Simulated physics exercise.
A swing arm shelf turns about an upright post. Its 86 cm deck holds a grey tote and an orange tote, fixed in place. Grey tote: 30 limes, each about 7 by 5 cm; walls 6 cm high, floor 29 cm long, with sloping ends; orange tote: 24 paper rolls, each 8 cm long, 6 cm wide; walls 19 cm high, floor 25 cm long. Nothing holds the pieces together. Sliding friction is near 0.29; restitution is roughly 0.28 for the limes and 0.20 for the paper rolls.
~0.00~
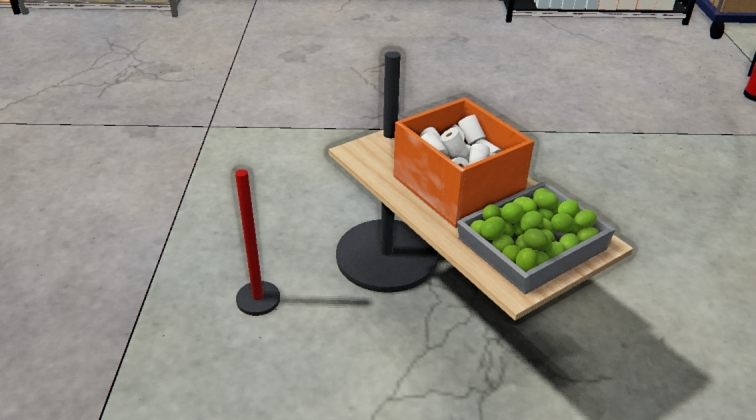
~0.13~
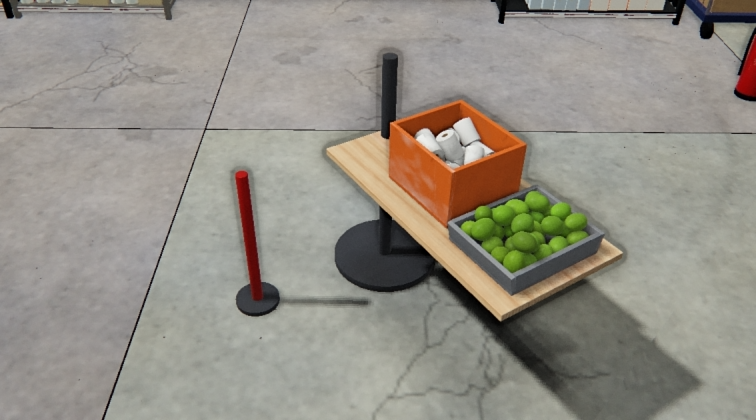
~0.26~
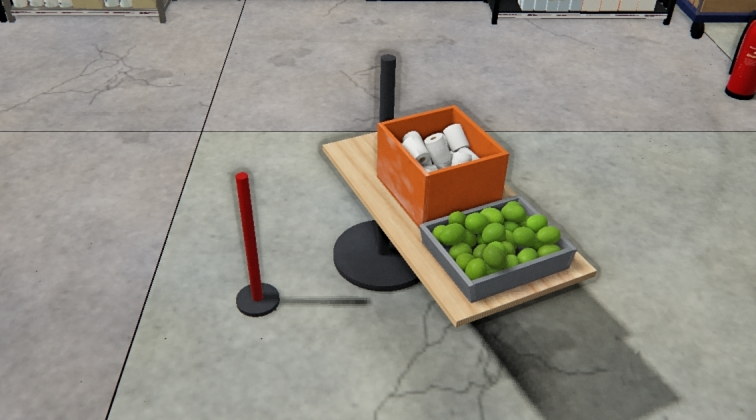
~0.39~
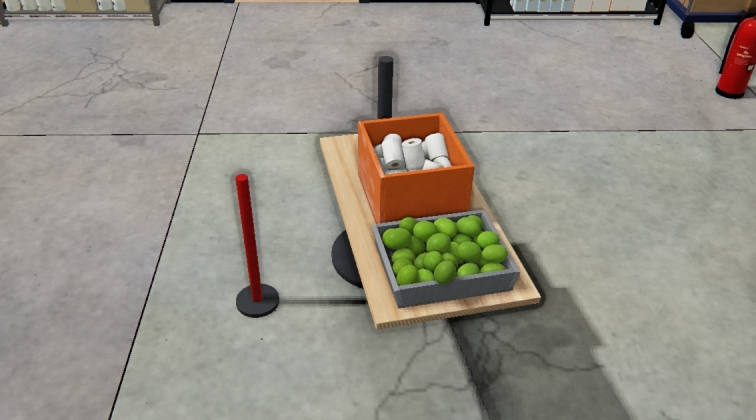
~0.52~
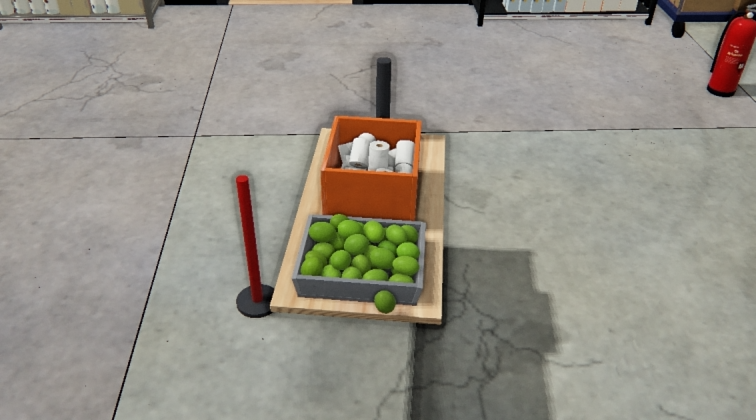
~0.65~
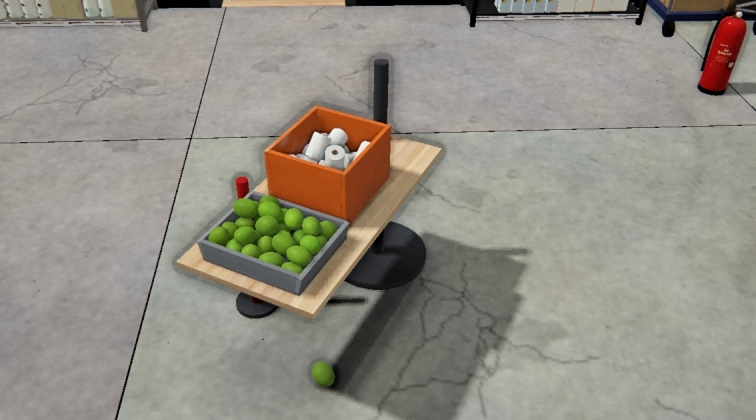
In a warehouse, a wooden shelf carrying an orange box of paper rolls and a grey tray of limes swung leftward around a black post, and one lime dropped out onto the floor.
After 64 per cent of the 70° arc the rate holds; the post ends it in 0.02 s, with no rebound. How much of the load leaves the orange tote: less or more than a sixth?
Under a sixth of the paper rolls leave the orange tote.
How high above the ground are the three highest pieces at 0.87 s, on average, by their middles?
About 72 cm.
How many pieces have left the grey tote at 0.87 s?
About: Grey tote 8.
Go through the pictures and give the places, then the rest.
In the first frame (each is followed by its nearest rim corner in this view; the camera moves round a little), orange tote, (464, 169); grey tote, (528, 274); turned through 0°; none out.
In the second frame, orange tote, (455, 170); grey tote, (514, 275); turned through 3°.
In the third frame, orange tote, (429, 174); grey tote, (473, 283); turned through 11°.
In the fourth frame, orange tote, (385, 176); grey tote, (399, 288); turned through 24°.
In the fifth frame, orange tote, (326, 169); grey tote, (297, 276); turned through 43°; 1 out, the lowest lime at (385, 302).
In the sixth frame, orange tote, (269, 151); grey tote, (202, 241); turned through 65°; 1 out, the lowest lime at (323, 374).
After 0.67 s, the shelf hits the red post.
After 0.75 s, grey tote 28 in, 2 out and orange tote 24 in, 0 out.
After 0.87 s, grey tote 23 in, 7 out and orange tote 24 in, 0 out.
After 1.09 s, grey tote 22 in, 8 out and orange tote 24 in, 0 out.
When it is over (at 1.52 s), grey tote 21 in, 9 out and orange tote 24 in, 0 out. Asked share, 0 of 24, 0 per cent.
